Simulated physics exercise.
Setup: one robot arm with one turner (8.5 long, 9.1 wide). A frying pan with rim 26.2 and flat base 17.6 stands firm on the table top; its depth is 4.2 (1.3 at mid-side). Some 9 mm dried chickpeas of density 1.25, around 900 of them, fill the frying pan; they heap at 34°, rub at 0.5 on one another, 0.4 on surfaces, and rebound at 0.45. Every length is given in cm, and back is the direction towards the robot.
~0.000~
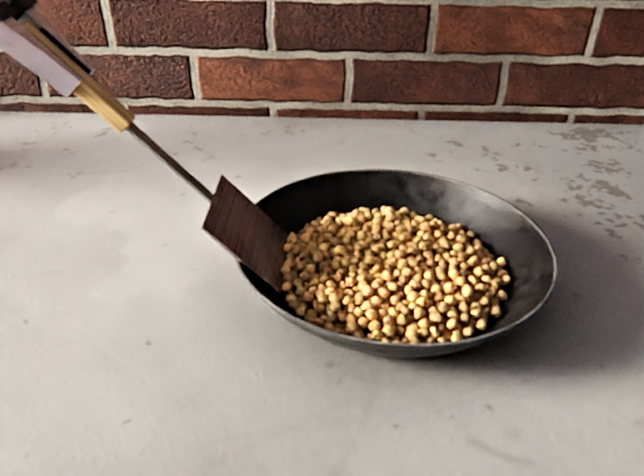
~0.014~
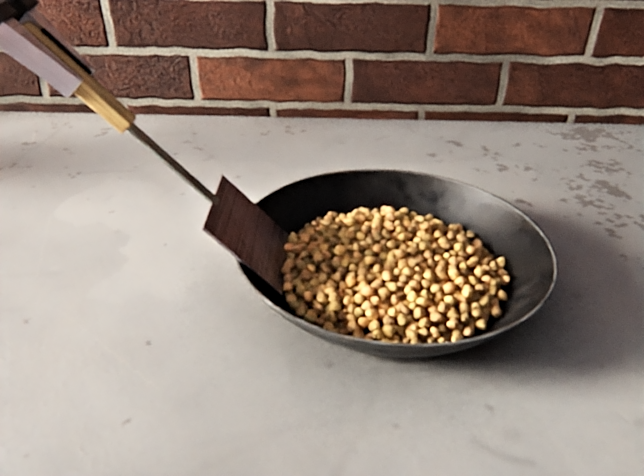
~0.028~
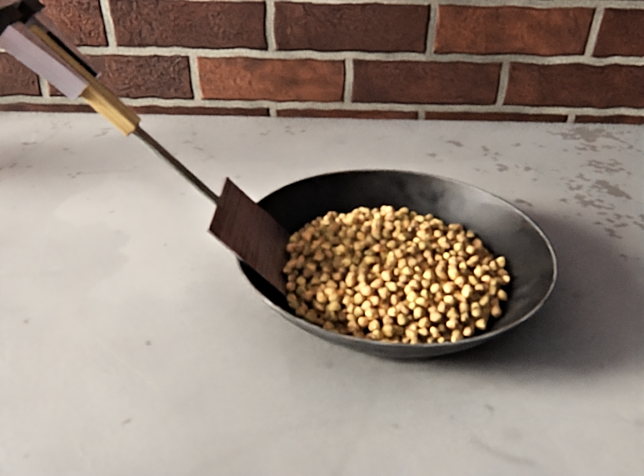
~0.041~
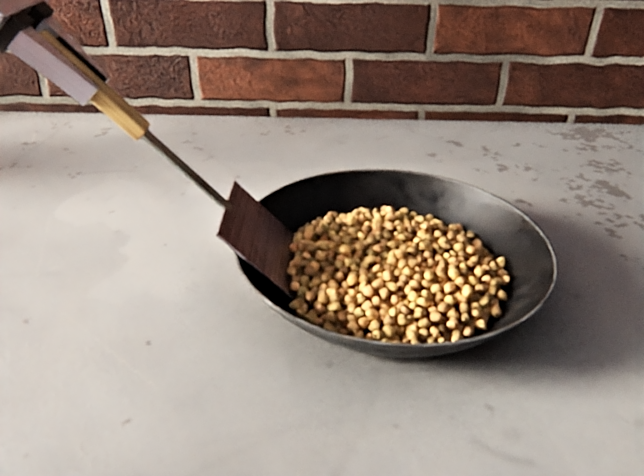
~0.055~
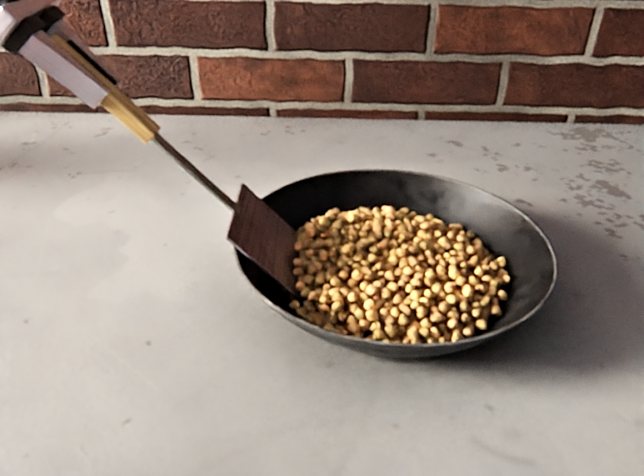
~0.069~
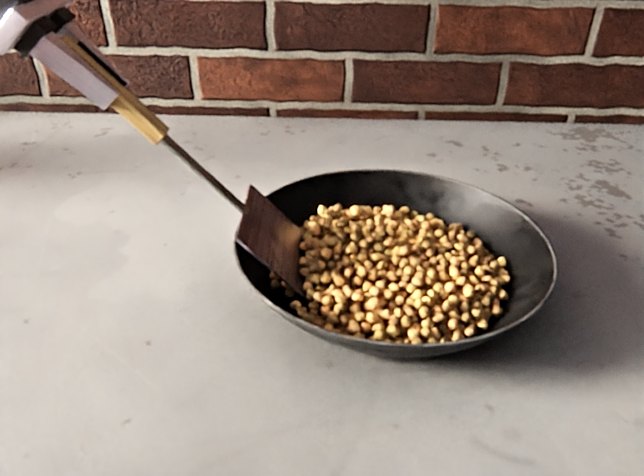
A robot arm holding a dark turner slowly pushed its blade a short way right into a frying pan heaped with small tan pieces, nudging those at the left edge while the pan stayed still.
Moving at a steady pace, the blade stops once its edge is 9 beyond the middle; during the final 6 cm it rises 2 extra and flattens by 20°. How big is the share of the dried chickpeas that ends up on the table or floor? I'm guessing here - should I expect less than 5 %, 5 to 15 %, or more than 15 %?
You should expect 5 to 15 %.
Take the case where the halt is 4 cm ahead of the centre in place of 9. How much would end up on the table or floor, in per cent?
Close to 0 per cent would end on the table or floor.
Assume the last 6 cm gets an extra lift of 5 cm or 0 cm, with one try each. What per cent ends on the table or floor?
10 and 10 %.
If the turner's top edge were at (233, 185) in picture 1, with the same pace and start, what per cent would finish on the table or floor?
Around 10 percent ends up on the table or floor.
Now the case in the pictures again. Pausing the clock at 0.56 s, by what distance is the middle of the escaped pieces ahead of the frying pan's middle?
It's close to 16 cm ahead of the centre.
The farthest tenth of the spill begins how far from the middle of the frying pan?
I reckon it's some 20 centimetres.
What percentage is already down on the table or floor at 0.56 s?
Some 8 per cent of the load.
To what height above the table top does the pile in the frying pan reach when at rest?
Close to 6.0 centimetres high.
By 0.18 s, sloping 47°, highest piece 5 above the table; 900 in the frying pan.
By 0.30 s, sloping 40°, highest piece 5 above the table; 900 in the frying pan.
By 0.56 s, sloping 27°, highest piece 6 above the table; 826 in the frying pan, 67 on the table or floor, 7 on the blade or in flight.
By 1.61 s, sloping 27°, highest piece 6 above the table; 824 in the frying pan, 76 on the table or floor.
Final count, 824 in the frying pan, 76 on the table or floor. That is 8 % on the table or floor.
